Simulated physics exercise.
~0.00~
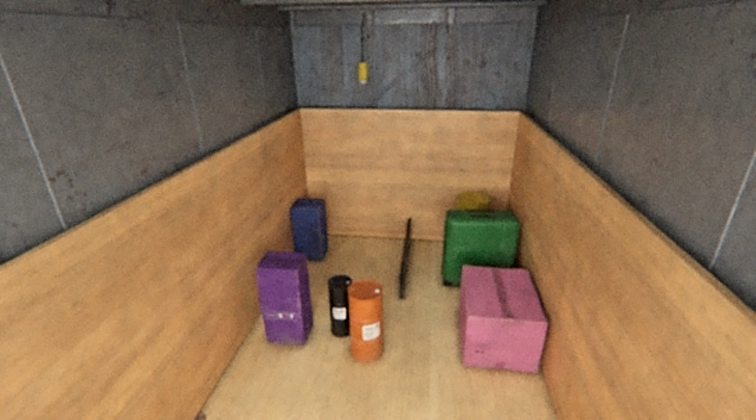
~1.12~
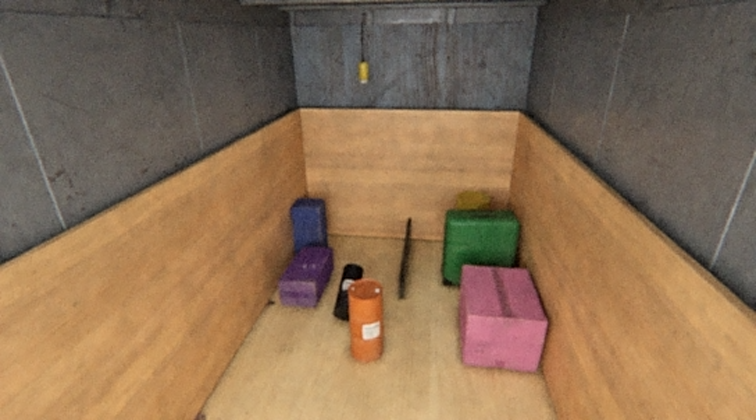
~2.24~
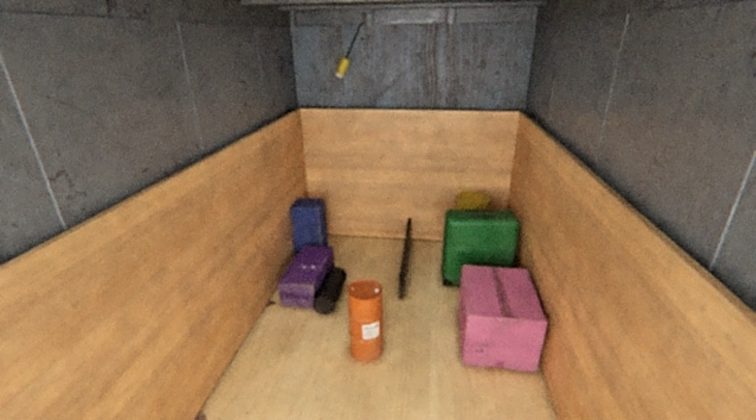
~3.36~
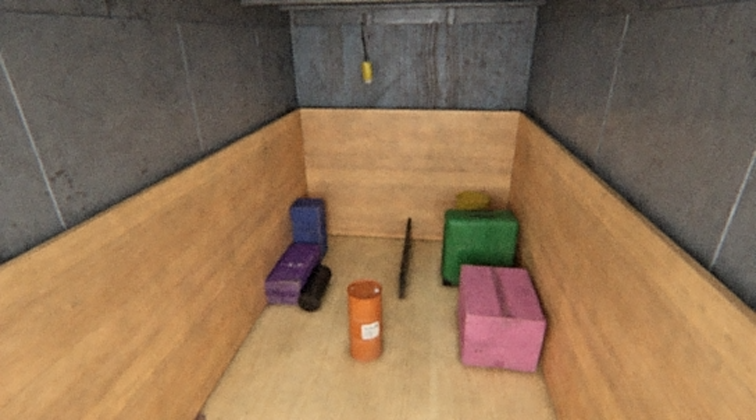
Purple box and black canister toppling in a van load bay, then shifting left and lying beside the upright blue box.
